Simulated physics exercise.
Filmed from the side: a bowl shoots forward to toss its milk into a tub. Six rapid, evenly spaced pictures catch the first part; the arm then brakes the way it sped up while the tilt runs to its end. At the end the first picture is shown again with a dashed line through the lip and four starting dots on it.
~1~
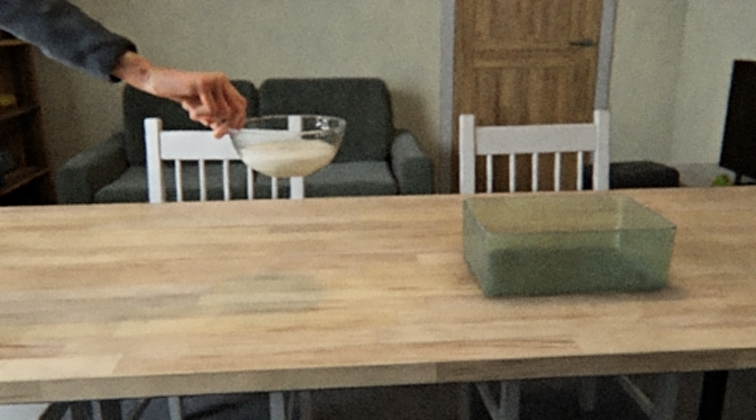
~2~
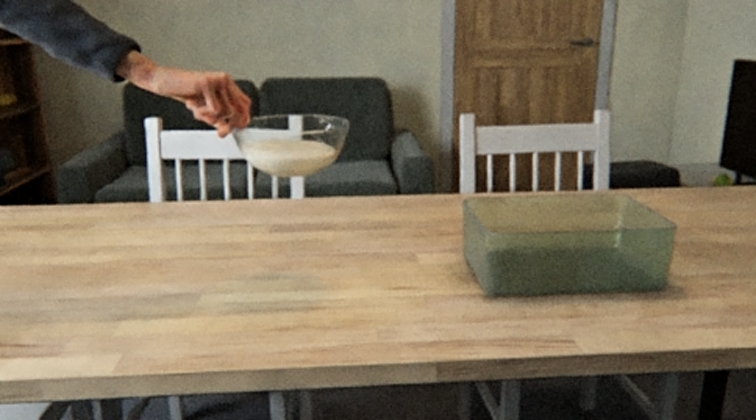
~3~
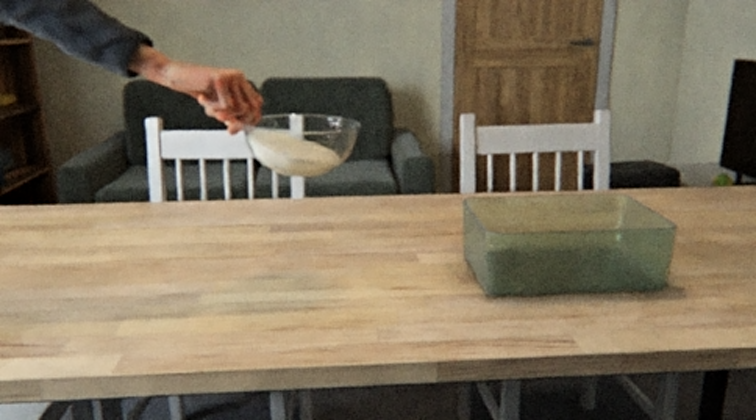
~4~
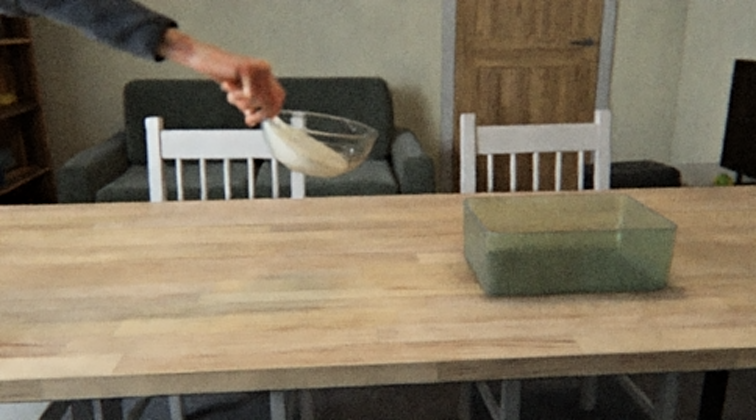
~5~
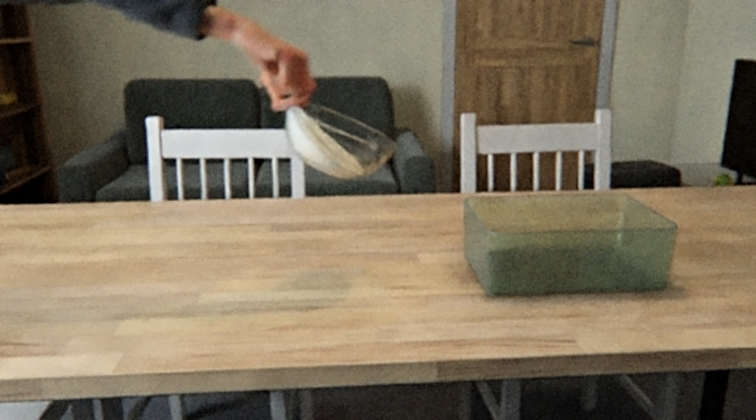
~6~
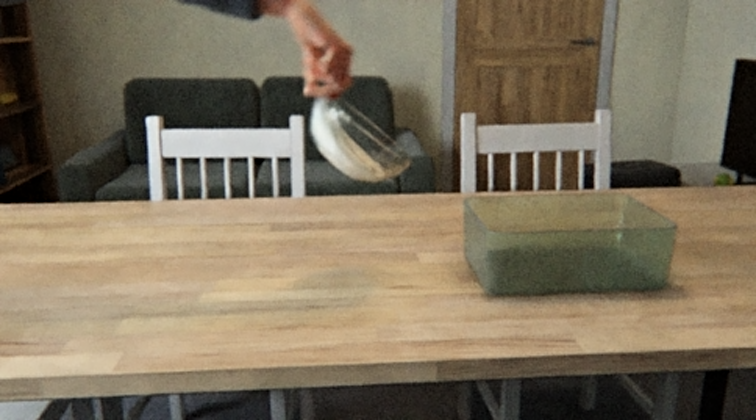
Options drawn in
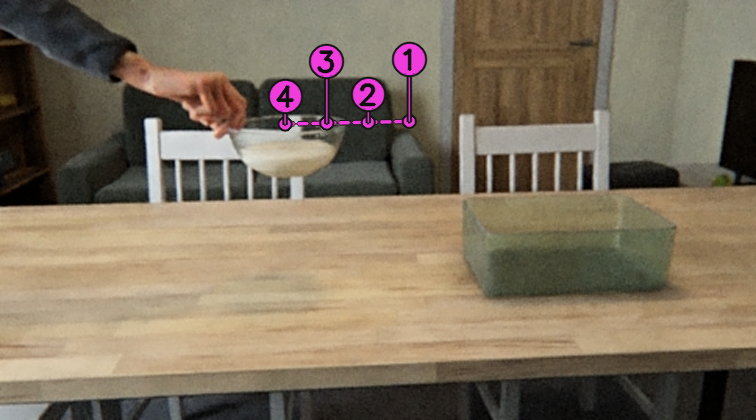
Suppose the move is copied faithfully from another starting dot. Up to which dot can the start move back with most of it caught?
Choose 2.
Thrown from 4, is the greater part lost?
Yes, that goes wrong.
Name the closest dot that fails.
That is dot 3.
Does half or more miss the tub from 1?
No.
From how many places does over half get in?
Two.
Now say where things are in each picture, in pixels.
The first frame shows upright, lip at (343, 122); tub from (483, 295) to (664, 288); nothing has left yet.
The second frame shows upright, lip at (347, 122); nothing has left yet.
The third frame shows tipped about 2°, lip at (358, 124); nothing has left yet.
The fourth frame shows tipped about 10°, lip at (375, 131); nothing has left yet.
The fifth frame shows tipped about 23°, lip at (395, 144); nothing has left yet.
The sixth frame shows tipped about 39°, lip at (411, 159); nothing has left yet.
On the marked copy, 1 at (409, 121); 2 at (368, 122); 3 at (326, 123); 4 at (285, 124).
For dot 1, about 79 % lands in the tub, 5 % falls short and 16 % goes beside or beyond.
For dot 2, about 68 % lands in the tub, 23 % falls short and 8 % goes beside or beyond.
For dot 3, about 20 % lands in the tub, 74 % falls short and 6 % goes beside or beyond.
For dot 4, about 0 % lands in the tub, 95 % falls short and 5 % goes beside or beyond.
